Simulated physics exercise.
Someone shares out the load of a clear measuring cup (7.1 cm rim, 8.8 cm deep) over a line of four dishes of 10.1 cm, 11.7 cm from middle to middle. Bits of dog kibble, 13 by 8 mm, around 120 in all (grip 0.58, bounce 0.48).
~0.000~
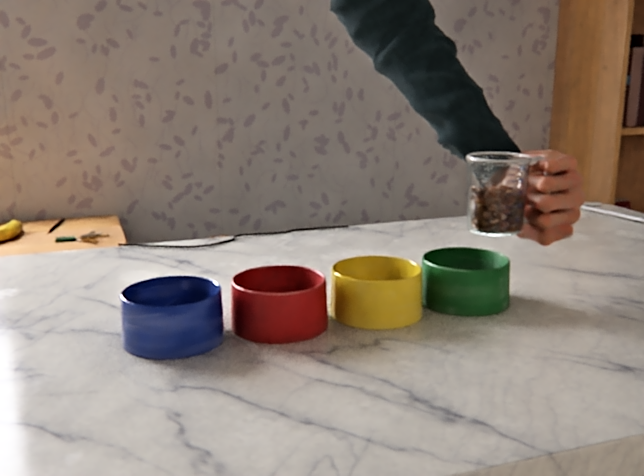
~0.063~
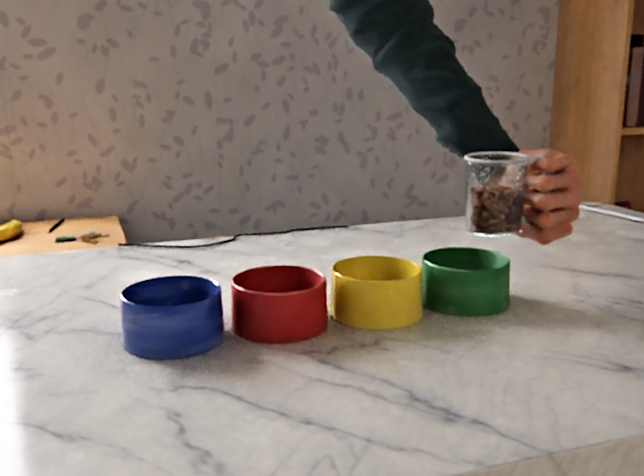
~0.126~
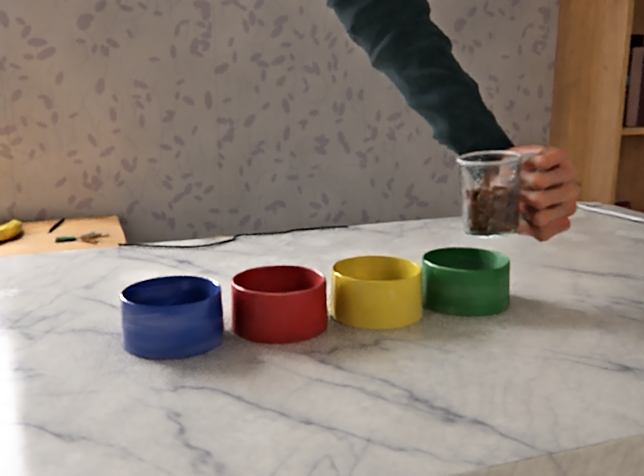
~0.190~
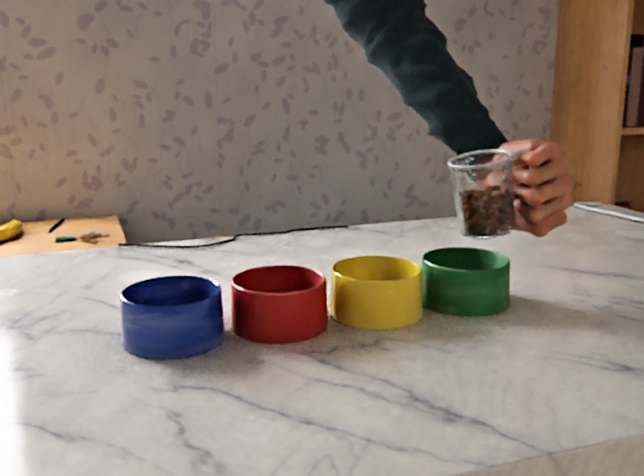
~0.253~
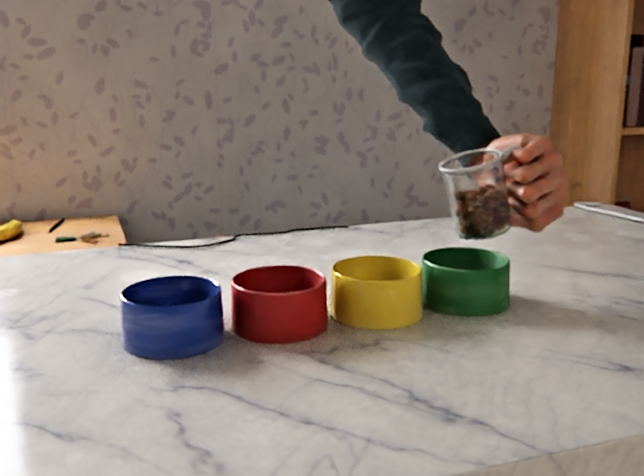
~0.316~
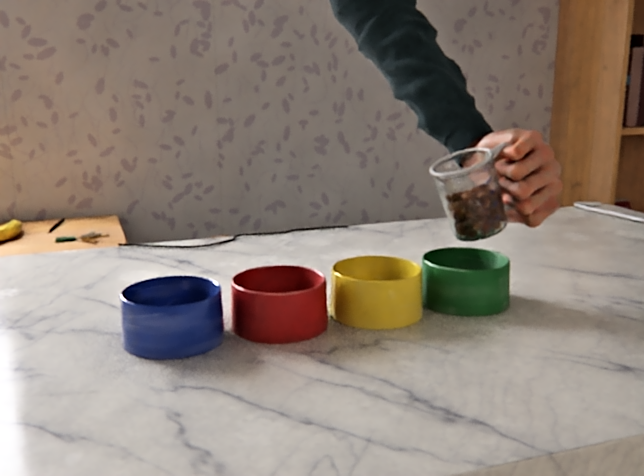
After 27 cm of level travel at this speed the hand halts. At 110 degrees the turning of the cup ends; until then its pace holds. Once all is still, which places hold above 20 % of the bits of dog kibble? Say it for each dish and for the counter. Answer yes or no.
Red dish: Yes; blue dish: No; green dish: No; yellow dish: No; on the counter: No.
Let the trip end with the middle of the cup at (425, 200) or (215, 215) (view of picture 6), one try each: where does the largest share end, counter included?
The winner: Yellow; red.
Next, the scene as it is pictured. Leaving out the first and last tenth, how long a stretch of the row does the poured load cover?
Some 5 cm.
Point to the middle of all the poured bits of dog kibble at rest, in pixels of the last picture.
Near (265, 315).
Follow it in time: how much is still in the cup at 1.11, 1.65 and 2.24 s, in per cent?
In turn: 100, 80, 20.
Then, at 1.11 s, tilt 86 degrees; cup holds 100 %.
Then, at 1.65 s, tilt 110 degrees; cup holds 80 %, red 20 %.
Then, at 2.24 s, tilt 110 degrees; cup holds 20 %, red 70 %.
In the end, at 3.4 s, red 80 %, blue 0 %, green 0 %, yellow 0 %, counter 10 %, cup 10 %.
